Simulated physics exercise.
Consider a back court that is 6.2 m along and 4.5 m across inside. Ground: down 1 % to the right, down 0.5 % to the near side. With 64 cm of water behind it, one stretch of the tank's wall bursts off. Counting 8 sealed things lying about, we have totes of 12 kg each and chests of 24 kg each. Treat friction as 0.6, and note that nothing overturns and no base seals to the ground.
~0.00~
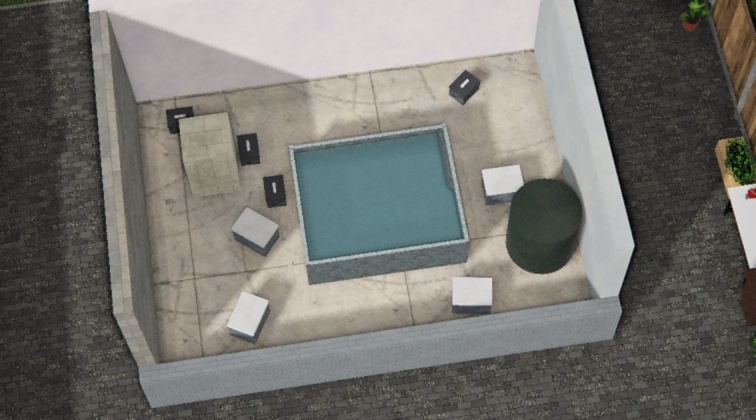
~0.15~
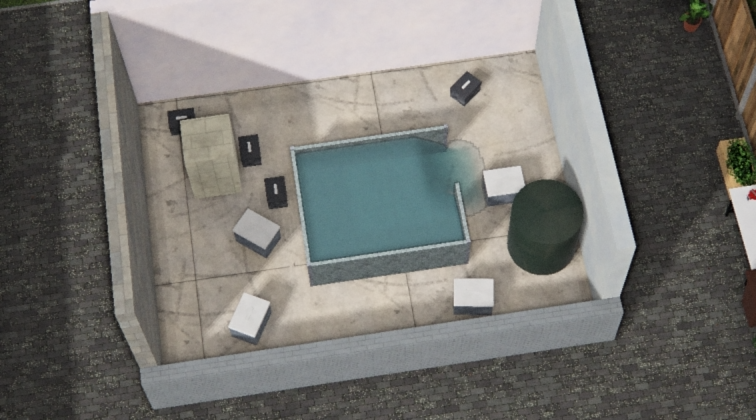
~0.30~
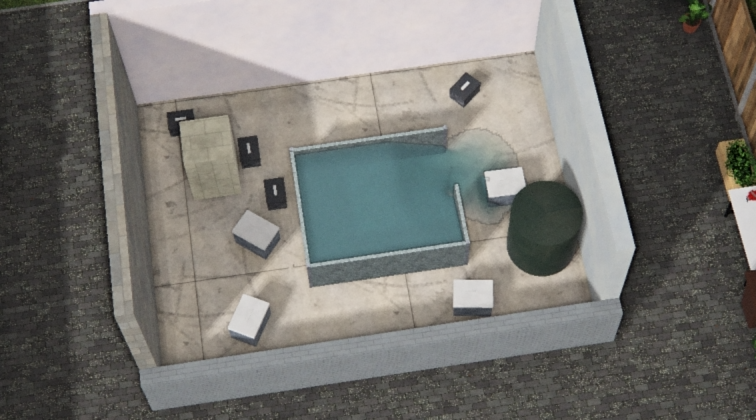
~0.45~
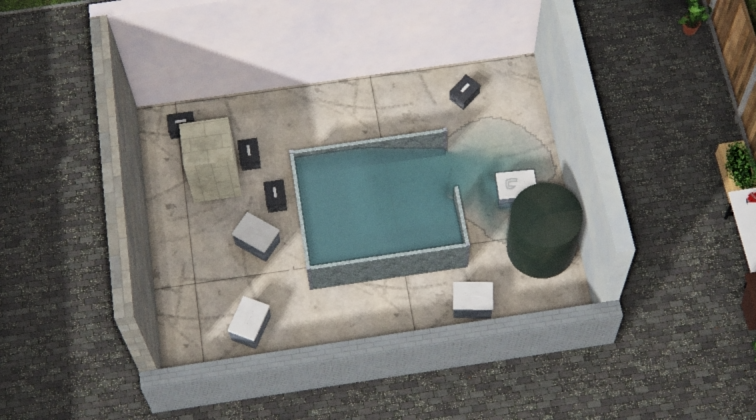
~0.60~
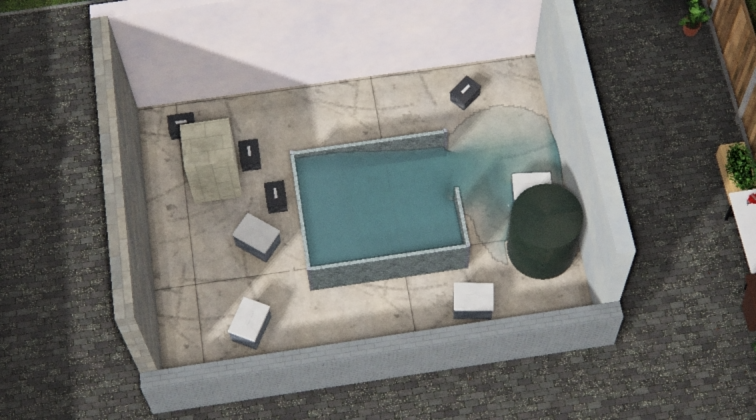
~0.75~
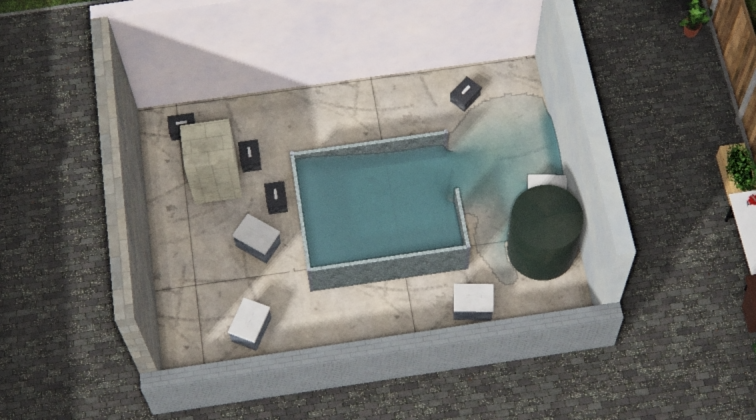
Water poured out through a gap in the right wall of a raised pool and spread across the paved court, pushing a white box rightward behind a dark green cylinder while the other boxes stayed put.
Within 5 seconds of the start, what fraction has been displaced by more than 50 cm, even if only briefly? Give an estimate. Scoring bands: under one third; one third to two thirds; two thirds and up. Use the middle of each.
It does not reach a third.
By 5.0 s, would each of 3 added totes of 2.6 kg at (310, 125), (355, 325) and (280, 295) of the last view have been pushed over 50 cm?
Order as given: Goes farther, stays inside it, stays inside it.
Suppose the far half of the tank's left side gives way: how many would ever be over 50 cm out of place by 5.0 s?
Then 5 of them would.
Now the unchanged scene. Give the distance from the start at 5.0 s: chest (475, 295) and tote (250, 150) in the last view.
The first ends 20 centimetres from its start and the second 5 centimetres.
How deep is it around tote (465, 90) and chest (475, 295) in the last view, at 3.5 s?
5 and 5 cm.
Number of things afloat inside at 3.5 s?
The number is 1.
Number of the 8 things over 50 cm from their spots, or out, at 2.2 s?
By my tally, 1.
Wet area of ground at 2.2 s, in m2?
Roughly 11.0 m2 of it is wet.
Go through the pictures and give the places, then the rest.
In the first picture, a chest at (503, 179), on the bottom; a tote at (274, 188), on the bottom; 4.0 m2 under water; 0 of 8 have shifted.
In the second picture, a chest at (504, 180) rests on the ground; a tote at (276, 189) rests on the ground; 4.6 m2 under water; 0 of 8 have shifted.
In the third picture, a chest at (505, 181), on the bottom; a tote at (275, 190), on the bottom; 5.2 m2 under water; 0 of 8 have shifted.
In the fourth picture, a chest at (517, 184), on the bottom, 19 cm from its start; a tote at (275, 193) rests on the ground; 6.1 m2 under water; 1 of 8 have shifted.
In the fifth picture, a chest at (532, 185) rests on the ground, 41 cm from its start; a tote at (275, 193) rests on the ground; water covers 6.8 m2; 1 of 8 have shifted.
In the sixth picture, a chest at (547, 187), on the bottom, 62 cm from its start; a tote at (275, 194) rests on the ground; 7.3 m2 under water; 1 of 8 have shifted.
After 1.1 s 1 of 8 are over 50 cm from their spots; 0 afloat.
After 2.2 s 1 of 8 are over 50 cm from their spots; 1 afloat.
After 3.5 s 1 of 8 are over 50 cm from their spots; 1 afloat.
After 5.0 s 2 of 8 are over 50 cm from their spots, and 2 have been at some point; 3 afloat.
